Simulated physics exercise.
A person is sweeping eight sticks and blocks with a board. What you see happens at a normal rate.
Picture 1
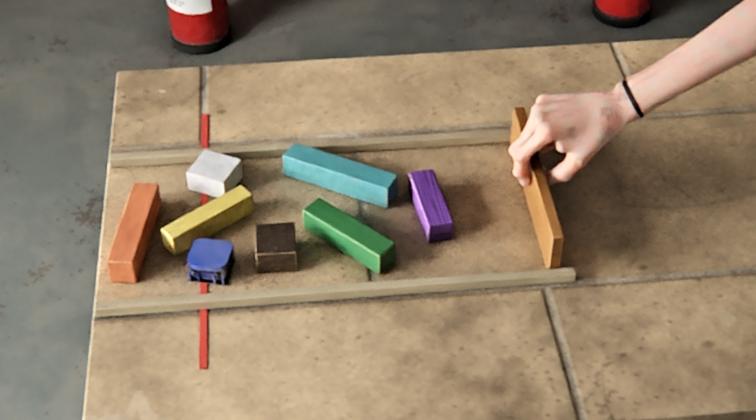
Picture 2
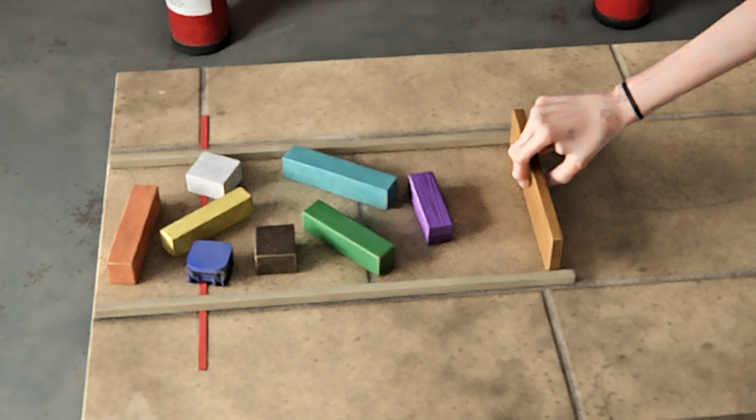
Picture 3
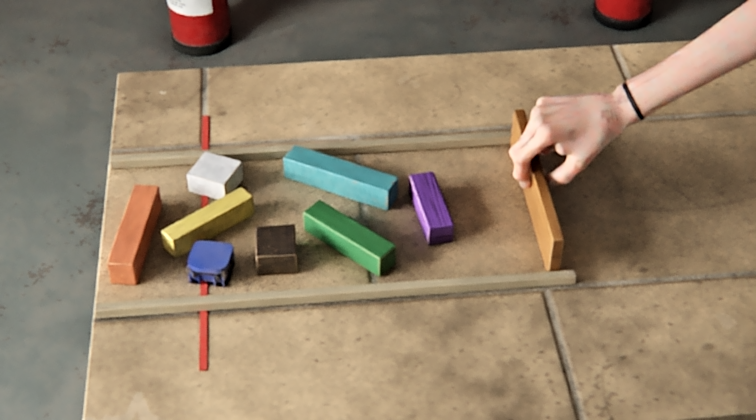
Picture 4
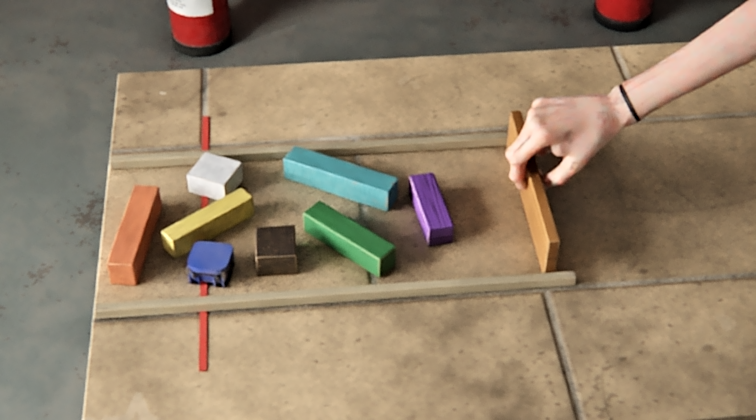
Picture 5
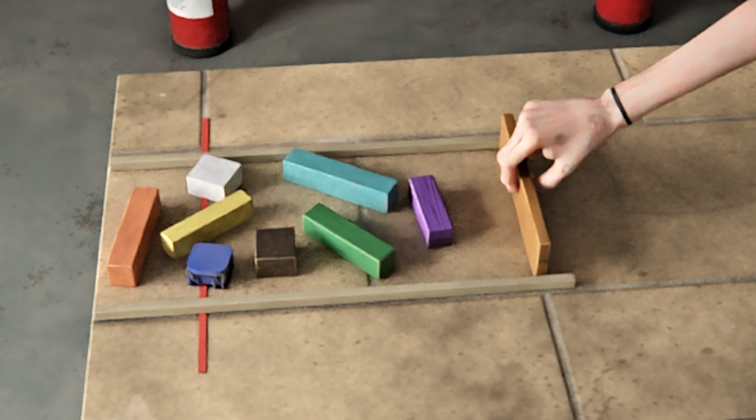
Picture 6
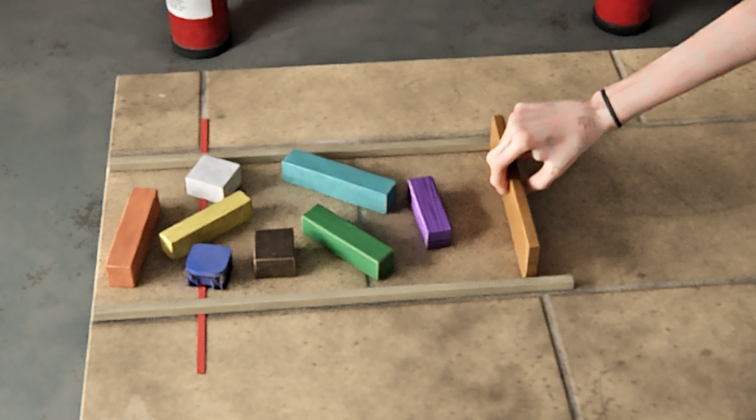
A hand holding an upright wooden board still, then sliding it slightly left toward eight coloured sticks and blocks that stay unmoved.
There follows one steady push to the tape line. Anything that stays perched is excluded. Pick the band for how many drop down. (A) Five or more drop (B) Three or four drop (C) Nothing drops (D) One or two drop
One or two drop.
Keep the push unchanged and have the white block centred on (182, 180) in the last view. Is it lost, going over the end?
In the end it hangs on.
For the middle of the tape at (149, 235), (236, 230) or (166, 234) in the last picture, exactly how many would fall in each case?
5, 0, 4.
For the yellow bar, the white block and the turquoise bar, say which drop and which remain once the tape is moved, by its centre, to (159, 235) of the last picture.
Starting with the yellow bar, it ends up falling, then the white block ends up falling, then the turquoise bar keeps its place.
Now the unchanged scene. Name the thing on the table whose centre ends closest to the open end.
Result: The yellow bar.
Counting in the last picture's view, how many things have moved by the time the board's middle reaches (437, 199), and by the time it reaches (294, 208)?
The count is 1 at the first point and 7 at the second.
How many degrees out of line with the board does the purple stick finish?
Near 0 degrees.
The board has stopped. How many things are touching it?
In total, 2.
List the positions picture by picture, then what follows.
The first picture shows orange bar (135, 231); yellow bar (209, 220); blue case (211, 262); board (535, 186); tape (204, 227).
The second picture shows yellow bar (208, 222); board (535, 188).
The third picture shows blue case (211, 264); purple stick (431, 208).
The fourth picture shows orange bar (135, 234); white block (216, 177).
The fifth picture shows yellow bar (208, 225); black block (276, 252).
The sixth picture shows orange bar (134, 236); yellow bar (207, 225); blue case (210, 267); board (513, 194); tape (203, 232).
Soon after, none off yet; orange bar at rest near (134, 236); yellow bar at rest near (207, 225); blue case at rest near (210, 267).
Then, none off yet; orange bar moved a little near (119, 235); yellow bar moved a little near (156, 238); blue case moved well along near (127, 289).
At rest, the number that fall off is one or two; fallen, blue case and orange bar.
